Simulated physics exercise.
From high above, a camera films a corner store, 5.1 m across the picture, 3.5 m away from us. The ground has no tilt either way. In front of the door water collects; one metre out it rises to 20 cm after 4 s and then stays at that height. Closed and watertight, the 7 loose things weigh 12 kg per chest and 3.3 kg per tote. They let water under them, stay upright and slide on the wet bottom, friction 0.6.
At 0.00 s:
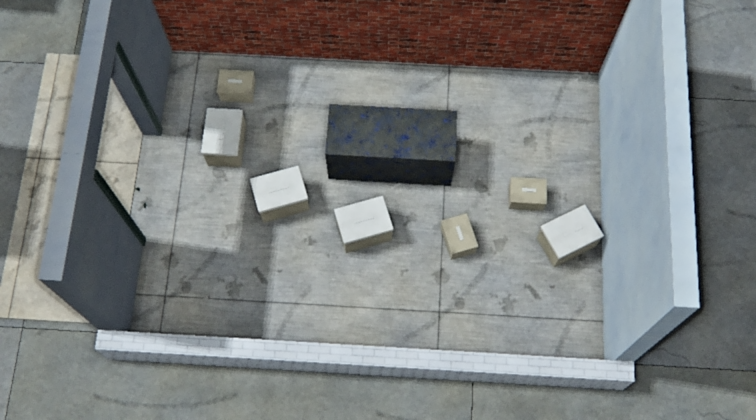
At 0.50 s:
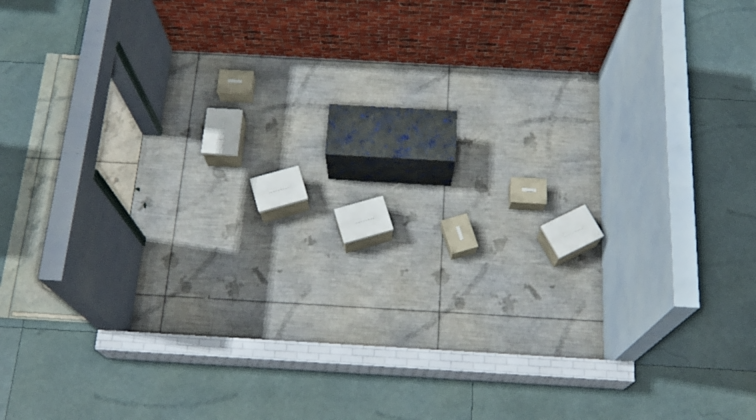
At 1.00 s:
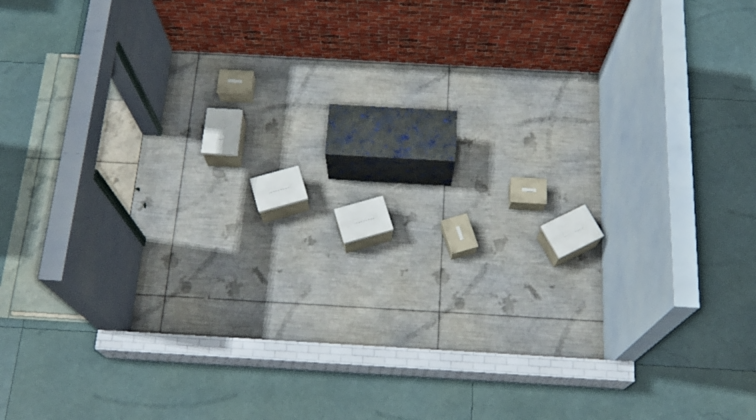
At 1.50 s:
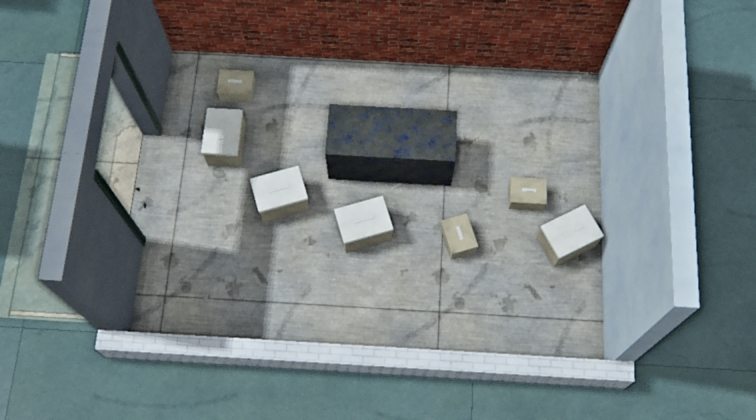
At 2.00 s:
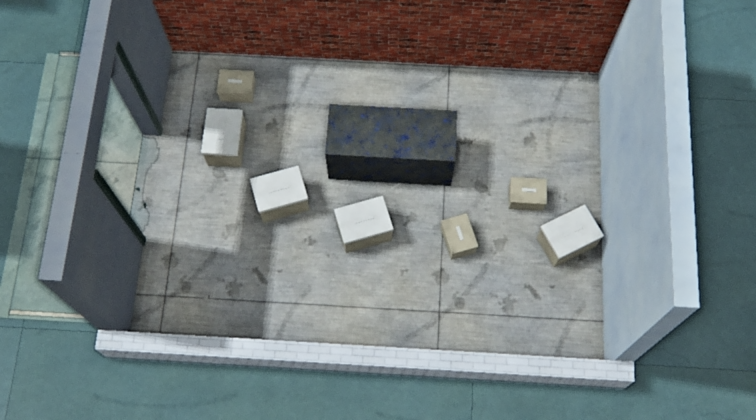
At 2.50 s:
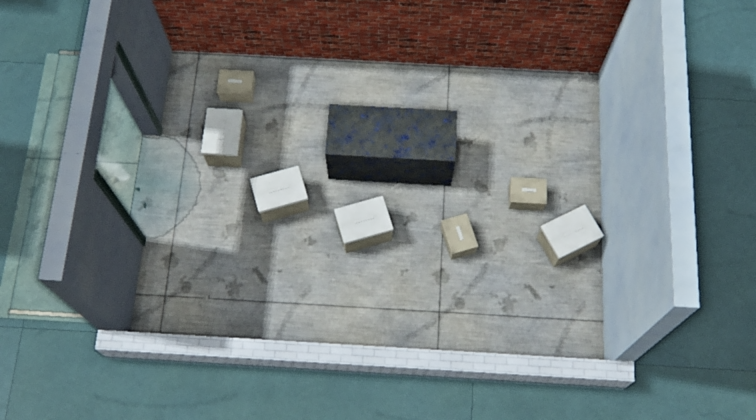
Water spread over the pavement outside a small brick-backed room, then crept through the doorway on the left and fanned a little way across the floor, while the scattered boxes stayed still.
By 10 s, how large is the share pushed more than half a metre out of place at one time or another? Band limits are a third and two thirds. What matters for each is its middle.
I bet the count comes out high.
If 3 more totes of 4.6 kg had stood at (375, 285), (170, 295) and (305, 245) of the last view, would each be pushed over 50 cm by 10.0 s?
Order as given - above the limit, inside the limit, above the limit.
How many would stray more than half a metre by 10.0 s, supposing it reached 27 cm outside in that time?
So the tally would be 7.
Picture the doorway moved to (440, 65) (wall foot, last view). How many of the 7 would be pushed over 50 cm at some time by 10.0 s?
Then it comes to 3 of them.
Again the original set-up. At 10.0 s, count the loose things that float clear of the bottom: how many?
I get 6.
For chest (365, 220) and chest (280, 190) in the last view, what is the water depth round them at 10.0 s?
Depth approx. 8 cm / 6 cm.
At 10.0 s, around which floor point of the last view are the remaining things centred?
They average out to somewhere around (488, 193).
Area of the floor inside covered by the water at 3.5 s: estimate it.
Roughly 2.0 m2.
After 3.5 s 0 of 7 are over 50 cm from their spots; 0 afloat.
After 4.5 s 0 of 7 are over 50 cm from their spots; 0 afloat.
After 7.0 s 2 of 7 are over 50 cm from their spots; 2 afloat.
After 10.0 s 6 of 7 are over 50 cm from their spots, and 7 have been at some point; 6 afloat.
